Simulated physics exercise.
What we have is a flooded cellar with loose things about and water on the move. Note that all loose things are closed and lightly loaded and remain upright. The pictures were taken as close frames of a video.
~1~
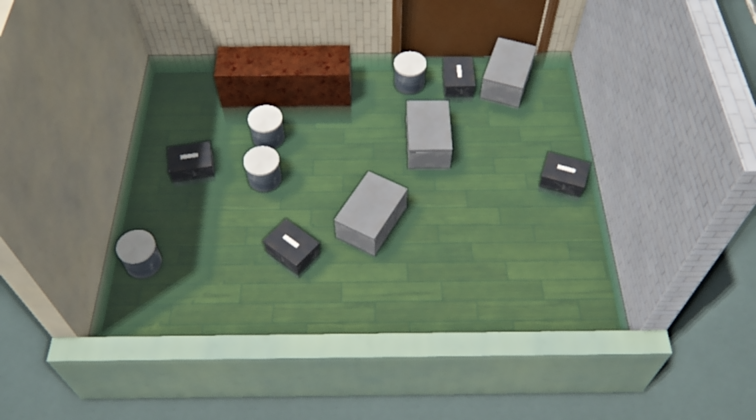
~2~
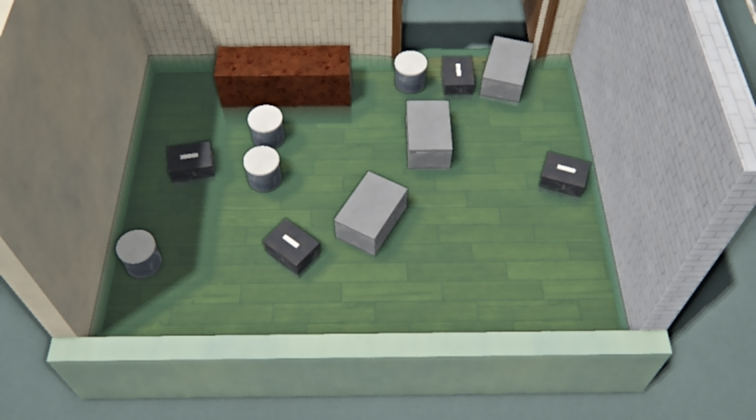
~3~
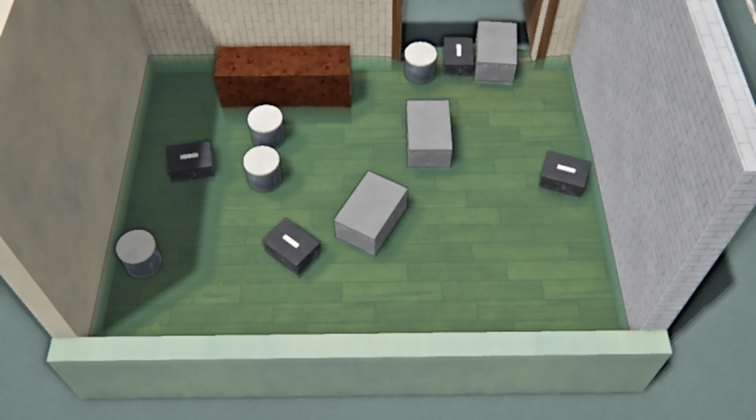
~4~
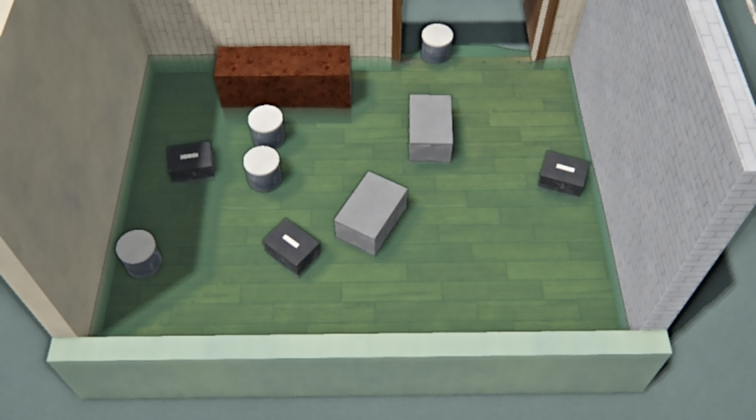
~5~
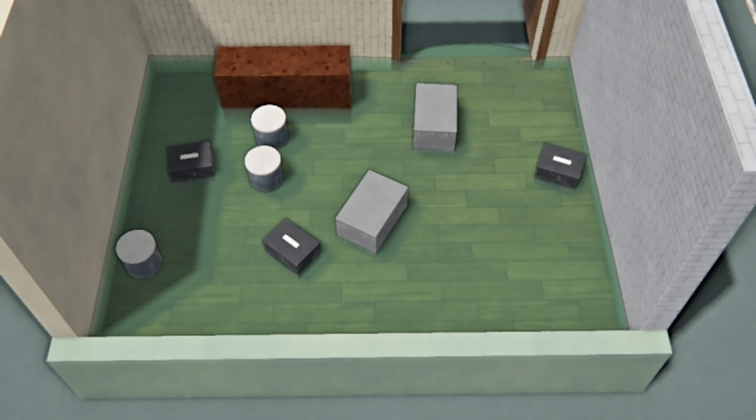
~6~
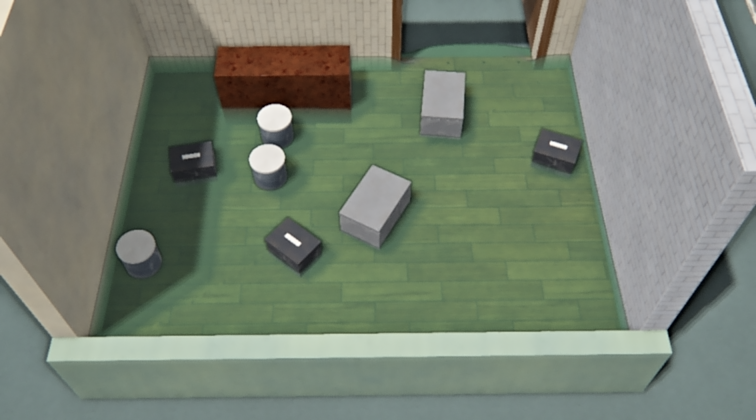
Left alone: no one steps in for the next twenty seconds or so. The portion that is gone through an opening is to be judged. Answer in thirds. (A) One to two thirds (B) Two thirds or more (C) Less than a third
Option B: Two thirds or more.
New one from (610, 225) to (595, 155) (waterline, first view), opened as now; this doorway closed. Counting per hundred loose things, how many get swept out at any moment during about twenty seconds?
50 per cent.
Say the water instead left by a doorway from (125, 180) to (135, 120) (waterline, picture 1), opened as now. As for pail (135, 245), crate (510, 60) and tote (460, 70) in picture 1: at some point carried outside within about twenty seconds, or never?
Taking them one after another, flushed away, then held back, then held back.
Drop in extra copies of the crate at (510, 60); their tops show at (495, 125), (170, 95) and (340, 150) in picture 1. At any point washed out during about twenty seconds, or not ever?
Summary in sequence: Exits at some point, never leaves, exits at some point.
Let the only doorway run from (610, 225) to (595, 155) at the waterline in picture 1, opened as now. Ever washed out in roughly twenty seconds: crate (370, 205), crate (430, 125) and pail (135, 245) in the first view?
The three come to escape, escape and no escape, in that order.
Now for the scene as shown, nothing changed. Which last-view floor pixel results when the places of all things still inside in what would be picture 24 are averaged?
The average lies close to (302, 179).
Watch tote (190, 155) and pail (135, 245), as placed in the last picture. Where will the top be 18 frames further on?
I'd expect them close to (243, 135) and (163, 228).
A moment on, 4 of 11 are out; 7 afloat.
Next, 7 of 11 are out; 4 afloat.
Later, 8 of 11 are out; 2 afloat.
In the end, 9 of 11 are out; 1 afloat.
